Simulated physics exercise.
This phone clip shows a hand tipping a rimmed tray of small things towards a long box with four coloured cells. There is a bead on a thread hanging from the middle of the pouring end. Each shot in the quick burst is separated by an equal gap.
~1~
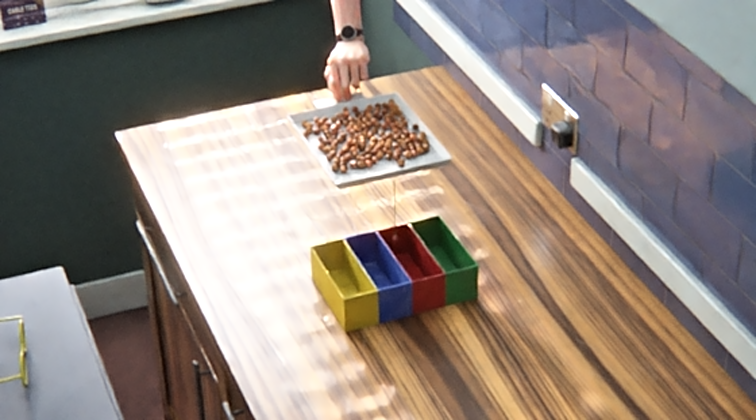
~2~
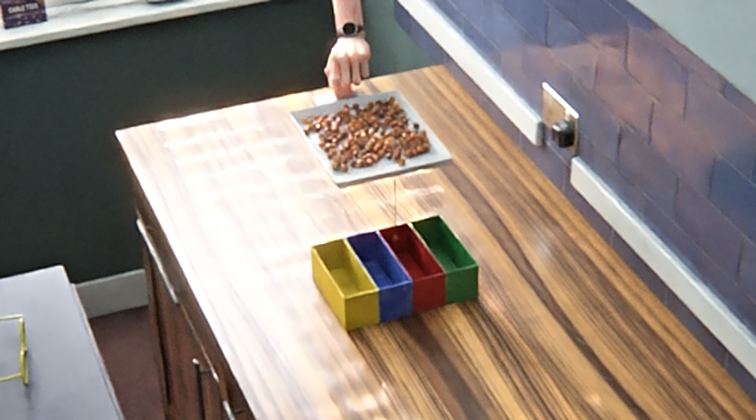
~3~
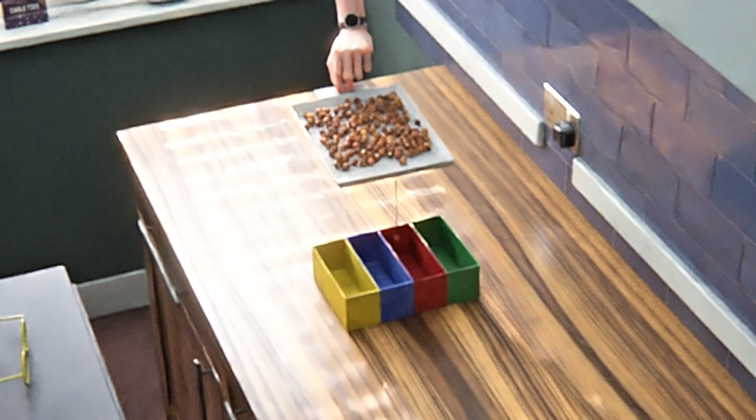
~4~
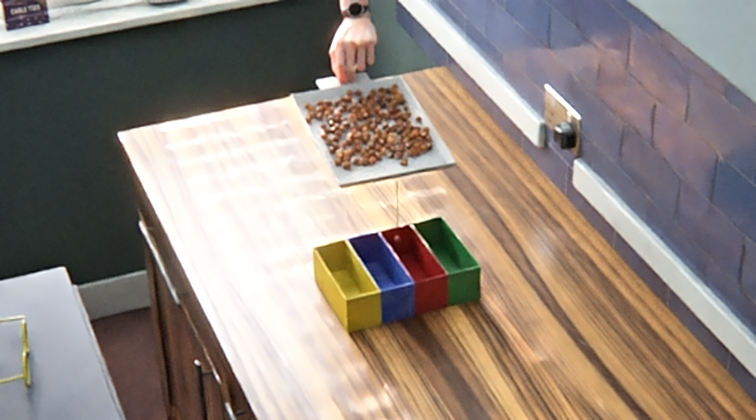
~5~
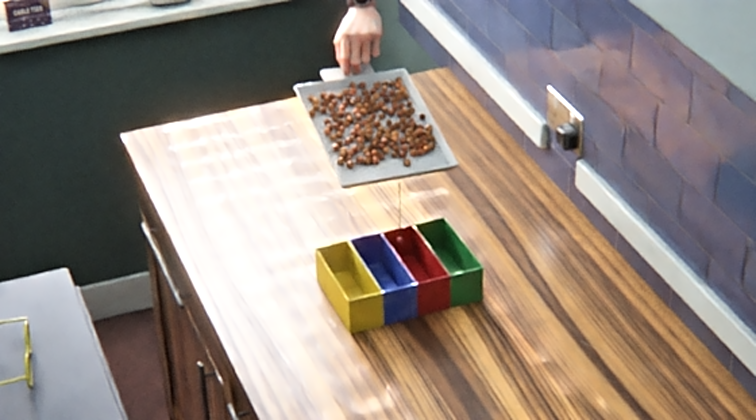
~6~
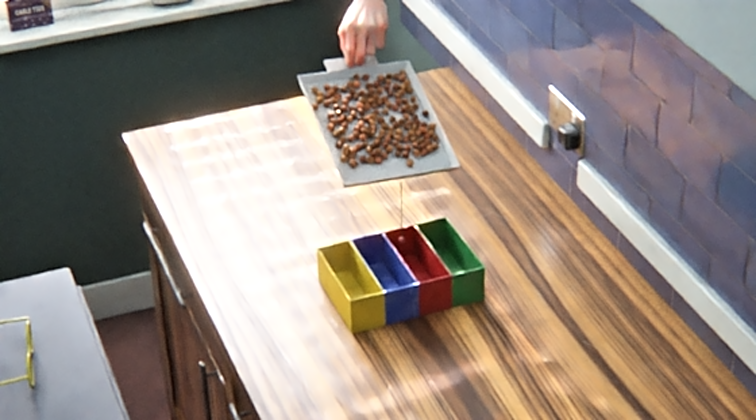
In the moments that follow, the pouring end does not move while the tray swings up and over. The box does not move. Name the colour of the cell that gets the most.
It is the green one.
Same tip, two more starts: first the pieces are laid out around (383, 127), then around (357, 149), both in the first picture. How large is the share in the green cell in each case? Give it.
It would be roughly 40 per cent for the first and roughly 40 per cent for the second.
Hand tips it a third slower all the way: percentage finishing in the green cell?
I'd expect close to 40 per cent.
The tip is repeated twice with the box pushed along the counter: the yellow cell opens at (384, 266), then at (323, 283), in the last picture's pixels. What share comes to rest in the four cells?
Trial 1 near 100 %, trial 2 near 50 %.
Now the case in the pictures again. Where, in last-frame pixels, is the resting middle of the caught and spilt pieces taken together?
Somewhere close to (450, 286) in the last picture.
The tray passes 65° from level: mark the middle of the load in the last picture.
The load is centred about (419, 160).
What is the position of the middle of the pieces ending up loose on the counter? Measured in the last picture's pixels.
(518, 284), about.
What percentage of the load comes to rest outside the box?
20 %.
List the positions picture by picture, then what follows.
The first picture shows corners of the pouring end (338, 182) and (447, 157), level; middle of the load (371, 136), hazelnuts; bead on its thread (396, 239); yellow cell (361, 308); blue cell (395, 299); red cell (429, 291); green cell (462, 282).
The second picture shows corners of the pouring end (338, 181) and (448, 156), level; middle of the load (371, 134).
The third picture shows corners of the pouring end (340, 181) and (450, 158), tipped barely, lowest at the right corner; middle of the load (372, 131).
The fourth picture shows corners of the pouring end (341, 181) and (451, 160), tipped a little, lowest at the right corner; middle of the load (374, 127).
The fifth picture shows corners of the pouring end (344, 182) and (454, 163), tipped clearly, lowest at the right corner; middle of the load (377, 124).
The sixth picture shows corners of the pouring end (347, 182) and (456, 164), tipped clearly, lowest at the right corner; middle of the load (381, 120); yellow cell (368, 310); blue cell (402, 301); red cell (435, 292); green cell (468, 284).
Just after the last frame, tray tipped steeply; the larger part on the tray; just a few in the red cell; just a few in the green cell; about a tenth falling or outside the box.
A moment on, tray tipped past a quarter turn; about a tenth on the tray; roughly a quarter in the green cell; about a tenth in the red cell; about a tenth in the blue cell; roughly a third falling or outside the box.
Further on, tray tipped past a quarter turn; roughly half in the green cell; roughly a quarter in the red cell; about a tenth in the blue cell; just a few in the yellow cell; roughly a quarter falling or outside the box.
When it is over, tray tipped past a quarter turn; roughly half in the green cell; roughly a quarter in the red cell; about a tenth in the blue cell; just a few in the yellow cell; roughly a quarter outside the box.
